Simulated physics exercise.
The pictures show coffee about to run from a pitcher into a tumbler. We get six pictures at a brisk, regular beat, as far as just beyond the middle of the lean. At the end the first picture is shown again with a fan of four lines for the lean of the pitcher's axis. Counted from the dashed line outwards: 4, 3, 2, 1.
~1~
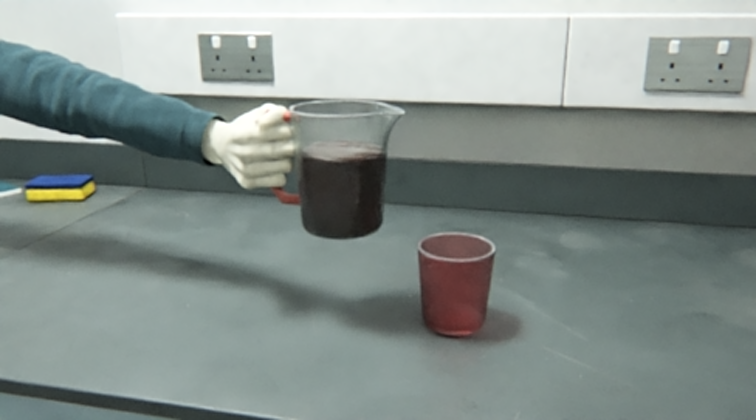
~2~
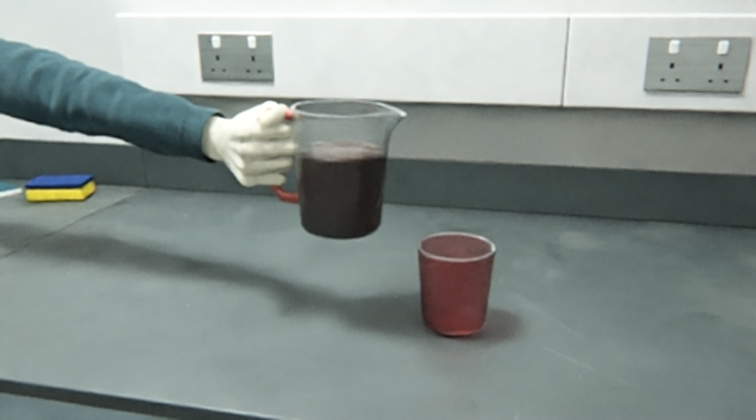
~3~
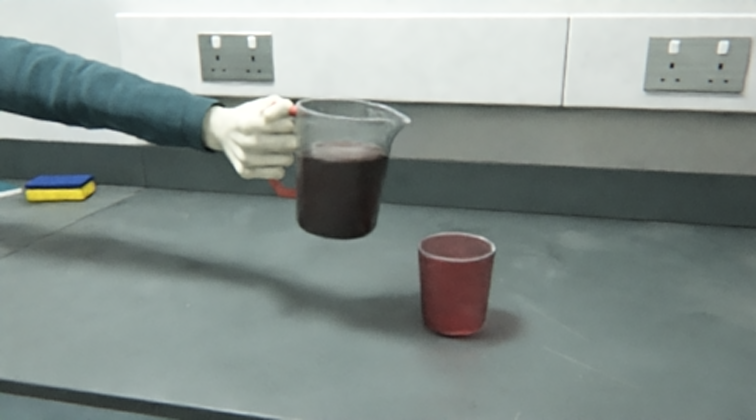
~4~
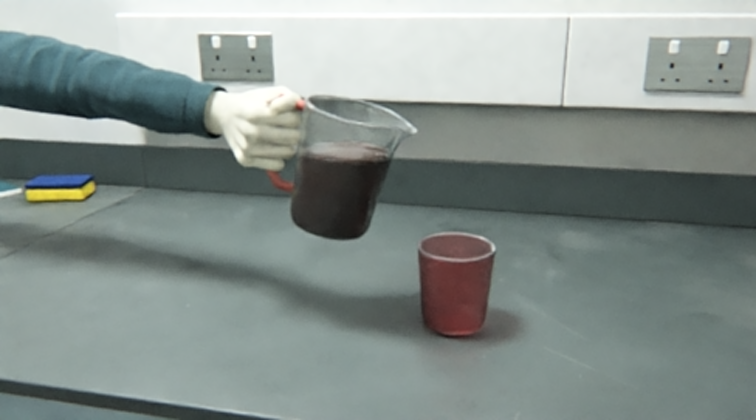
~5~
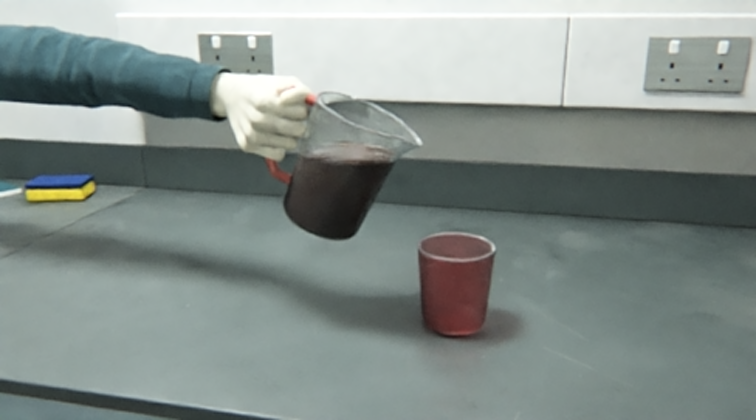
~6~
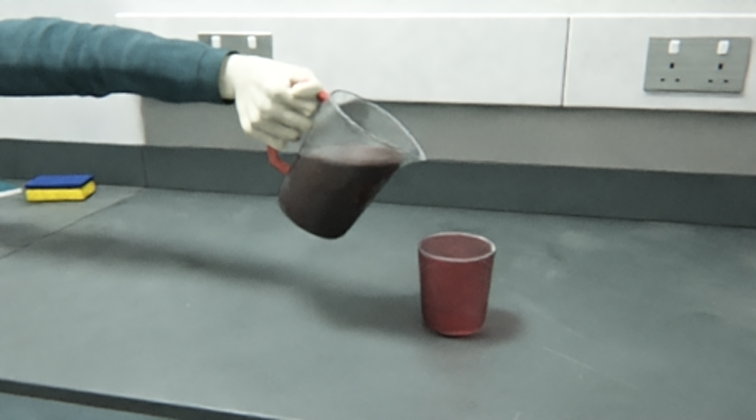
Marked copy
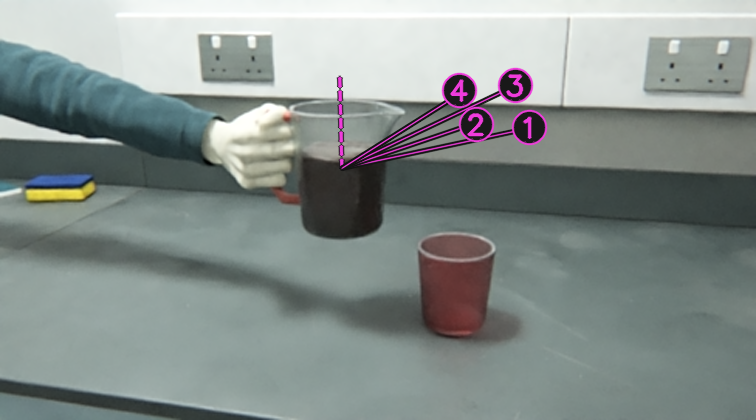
The clip shows a gloved hand holding a clear pitcher of dark liquid above and to the left of a red tumbler on a grey counter, first nearly upright, then steadily tilting it to the right.
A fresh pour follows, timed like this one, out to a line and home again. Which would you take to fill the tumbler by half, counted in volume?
3.
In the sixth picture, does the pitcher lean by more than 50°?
No.
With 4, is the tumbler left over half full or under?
Under.
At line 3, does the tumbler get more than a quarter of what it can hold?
Yes.
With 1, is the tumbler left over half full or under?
Over half.
On the marked copy, 1 at (512, 131); 2 at (459, 128); 3 at (500, 93); 4 at (446, 102).
Choosing 1, the tumbler ends with about 84 % of what it can hold; 7 % of the coffee is spilt.
Choosing 2, the tumbler ends with about 72 % of what it can hold.
Choosing 3, the tumbler ends with about 51 % of what it can hold.
Choosing 4, the tumbler ends with about 32 % of what it can hold.
